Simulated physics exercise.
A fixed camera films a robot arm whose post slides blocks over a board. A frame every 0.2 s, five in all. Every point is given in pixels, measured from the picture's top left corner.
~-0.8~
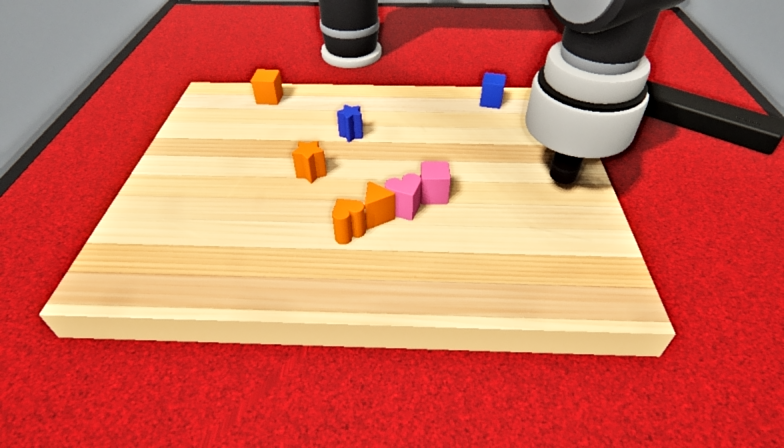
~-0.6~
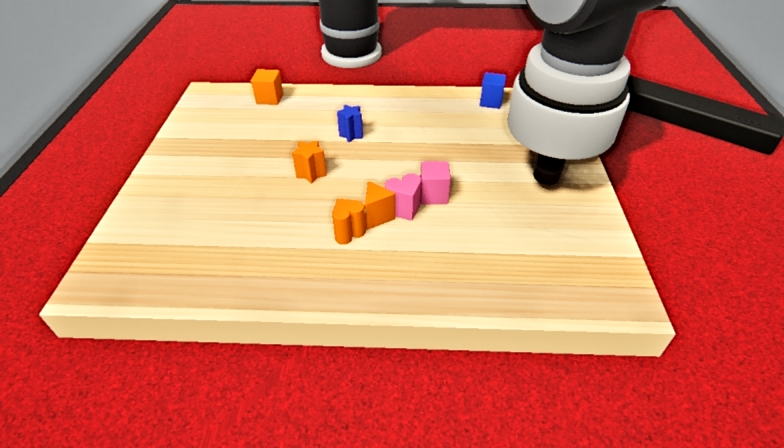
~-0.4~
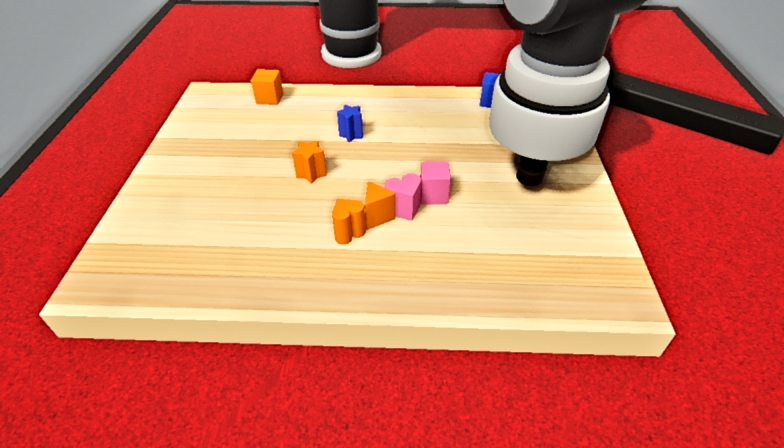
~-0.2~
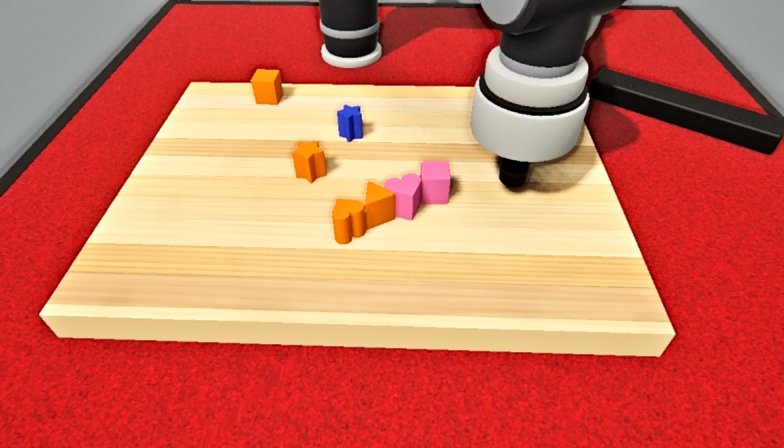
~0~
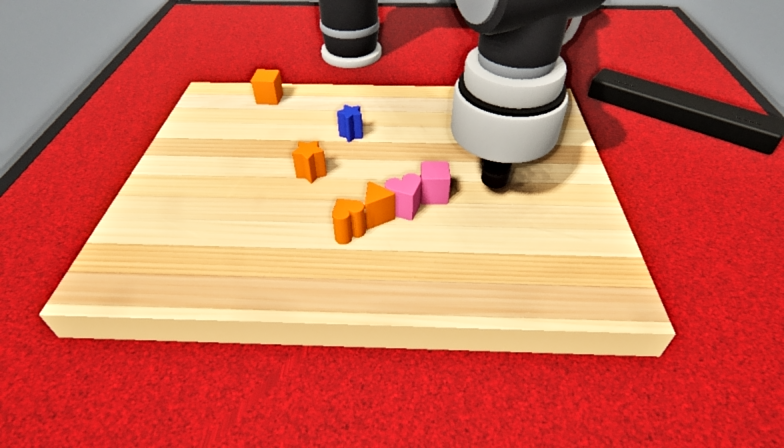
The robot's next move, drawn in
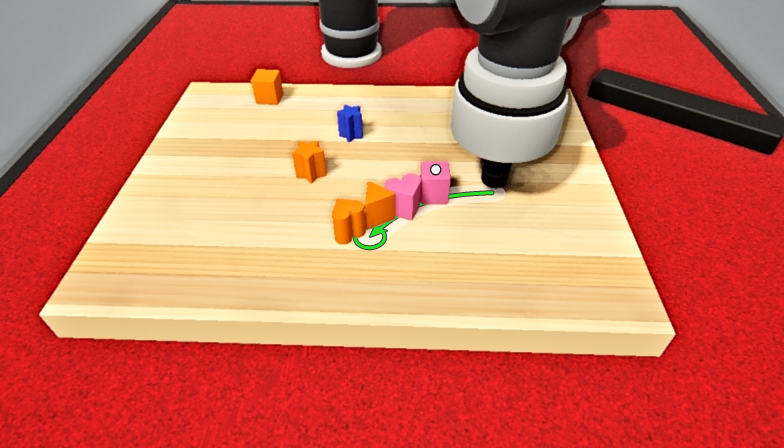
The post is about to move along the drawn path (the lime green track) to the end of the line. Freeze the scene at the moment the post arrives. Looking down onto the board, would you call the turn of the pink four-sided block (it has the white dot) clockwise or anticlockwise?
It rotates clockwise.
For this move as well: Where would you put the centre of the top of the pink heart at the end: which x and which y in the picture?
Around pixel (362, 184).
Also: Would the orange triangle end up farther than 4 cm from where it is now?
Yes, I think so.
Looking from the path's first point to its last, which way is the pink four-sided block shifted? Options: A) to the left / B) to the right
B.
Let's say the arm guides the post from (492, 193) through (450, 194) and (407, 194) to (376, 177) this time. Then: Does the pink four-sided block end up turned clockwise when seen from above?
No, it doesn't check out.
The line goes from (492, 193) over (446, 197) and (405, 212) to (370, 237); the dot is on the pink four-sided block.
On the path given first. One third of the way, post (447, 185); orange heart (341, 210), turned 25° clockwise; orange triangle (366, 198), turned 20° anticlockwise; pink heart (390, 184), turned 15° anticlockwise; pink four-sided block (419, 170).
Two thirds of the way, post (405, 200); orange heart (340, 211), turned 30° clockwise; orange triangle (364, 200), turned 25° anticlockwise; pink heart (372, 181), turned 50° anticlockwise; pink four-sided block (396, 167), turned 55° clockwise.
At the end, post (369, 225); orange heart (310, 223), turned 65° clockwise; orange triangle (335, 219), turned 20° anticlockwise; pink heart (362, 184); pink four-sided block (396, 168), turned 55° clockwise.
